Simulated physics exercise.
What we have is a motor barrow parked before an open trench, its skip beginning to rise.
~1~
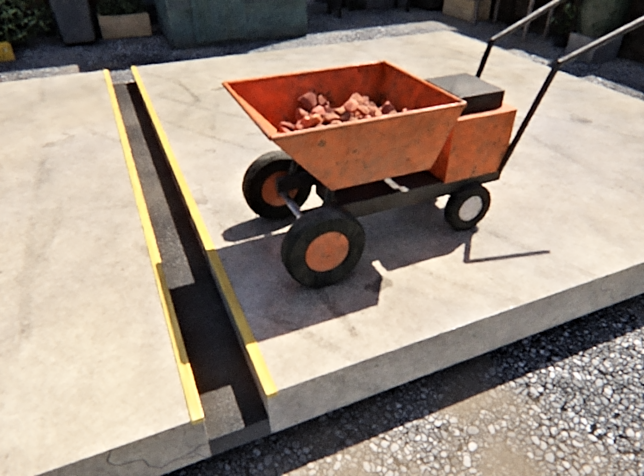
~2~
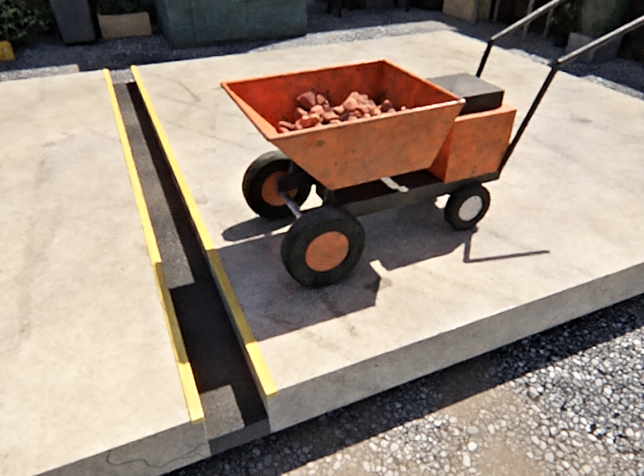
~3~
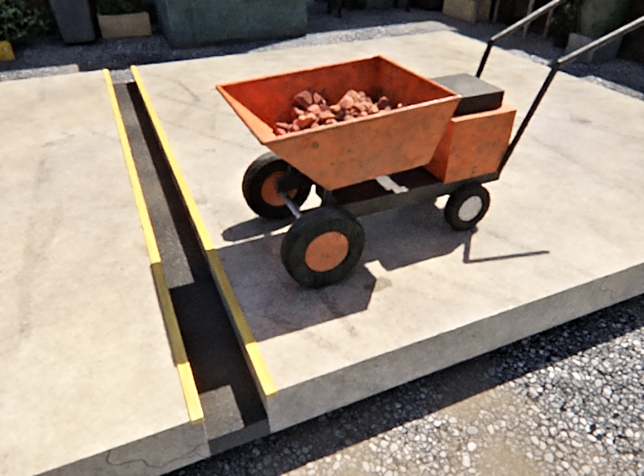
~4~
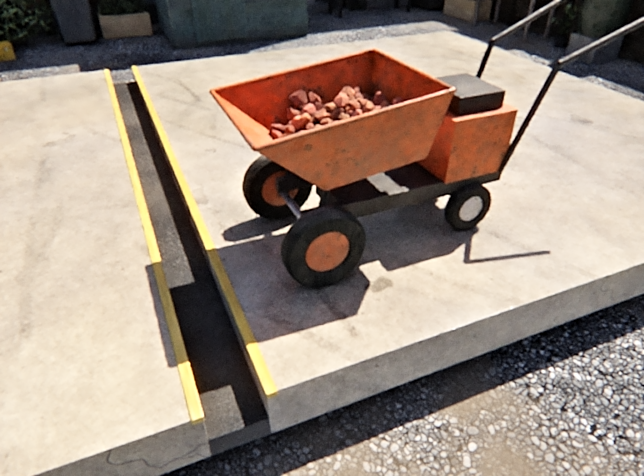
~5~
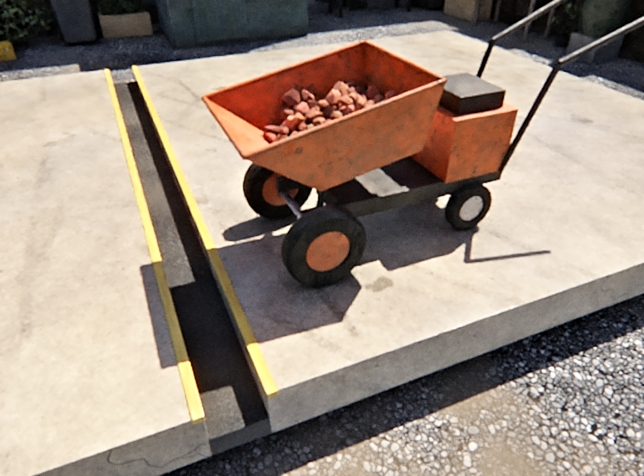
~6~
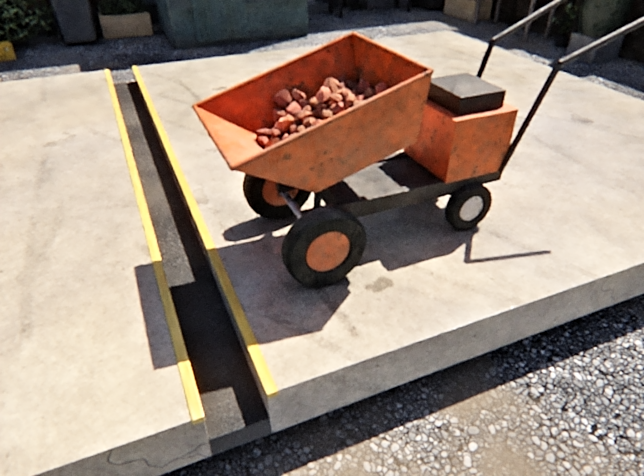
On a concrete slab beside a narrow trench, an orange barrow's rubble-filled skip tilts left.
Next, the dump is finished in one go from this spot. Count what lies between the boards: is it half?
It catches under half.
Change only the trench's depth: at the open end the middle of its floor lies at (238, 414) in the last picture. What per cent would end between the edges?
Close to 20 per cent.
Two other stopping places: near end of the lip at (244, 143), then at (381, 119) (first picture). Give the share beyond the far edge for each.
About 70 and 0 per cent.
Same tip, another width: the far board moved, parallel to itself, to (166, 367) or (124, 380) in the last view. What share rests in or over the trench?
About 70 and 100 per cent.
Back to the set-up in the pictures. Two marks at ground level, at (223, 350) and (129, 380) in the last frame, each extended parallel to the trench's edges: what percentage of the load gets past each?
Near 80 % and 30 %.
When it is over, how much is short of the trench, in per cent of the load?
It comes to 0 per cent or so.
Soon after the last picture, skip tipped steeply; all in the skip.
A little later, skip tipped right over; most in the skip; a small part in or heaped over the trench; a small part beyond it; a stray few falling.
Later still, skip tipped right over; about a quarter in the skip; about a quarter in or heaped over the trench; about half beyond it.
By the end, skip tipped right over; about a quarter in the skip; about a quarter in or heaped over the trench; about half beyond it.
